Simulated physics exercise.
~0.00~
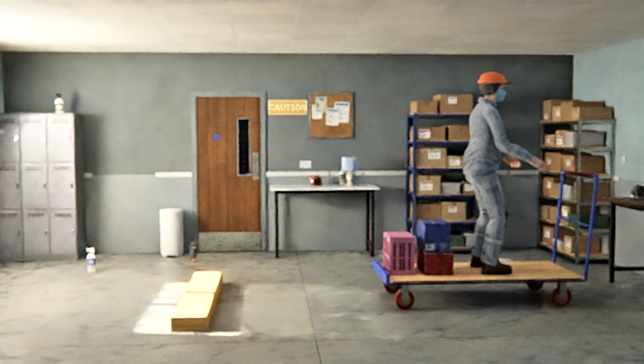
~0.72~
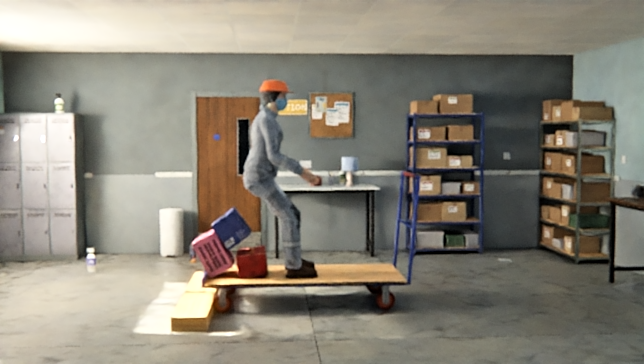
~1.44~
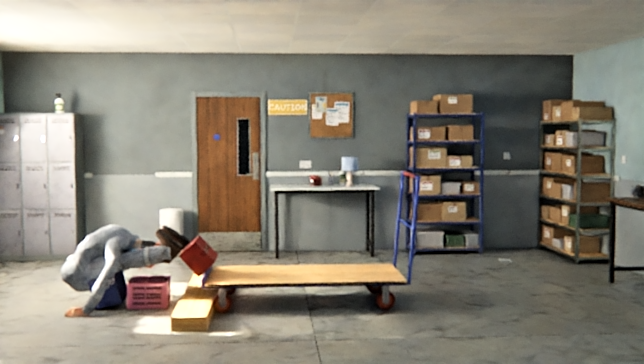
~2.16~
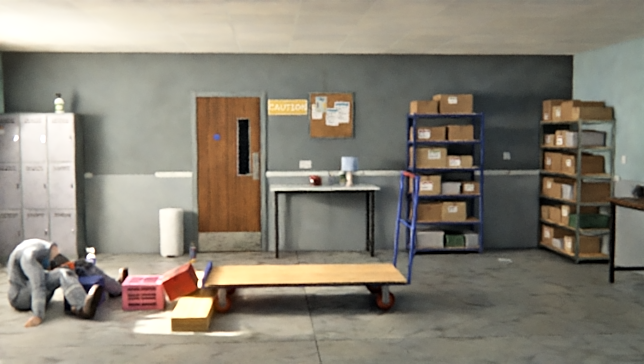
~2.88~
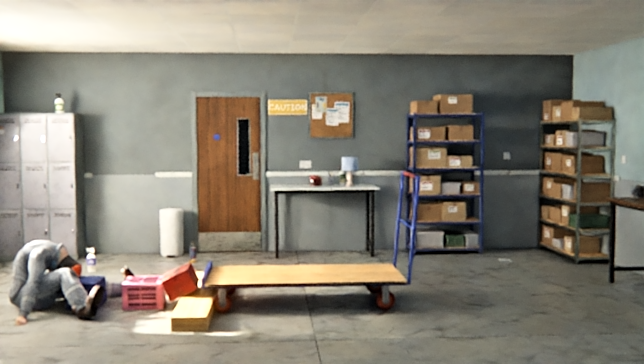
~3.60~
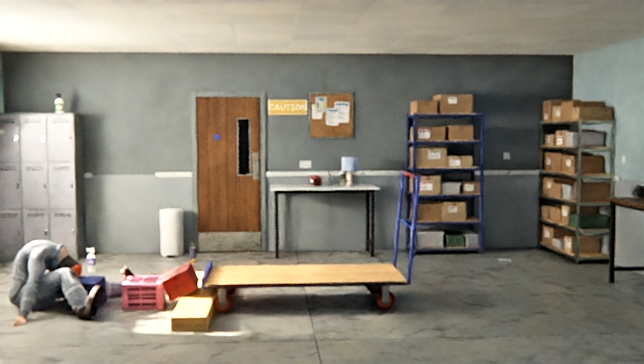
A person in grey overalls, an orange hard hat and a face mask stands on a flat wooden trolley in a grey-walled storeroom, seen from the side by a still camera. A pink crate, a blue carton and a red carton sit at the deck's left end, with shelves of boxes behind. The trolley rolls left and stops at a low yellow step, the load tipping forward. The person pitches over the front, and the crate and cartons tumble off too. Finally the person sits hunched on the floor at far left, the spilled load between them and the empty trolley.
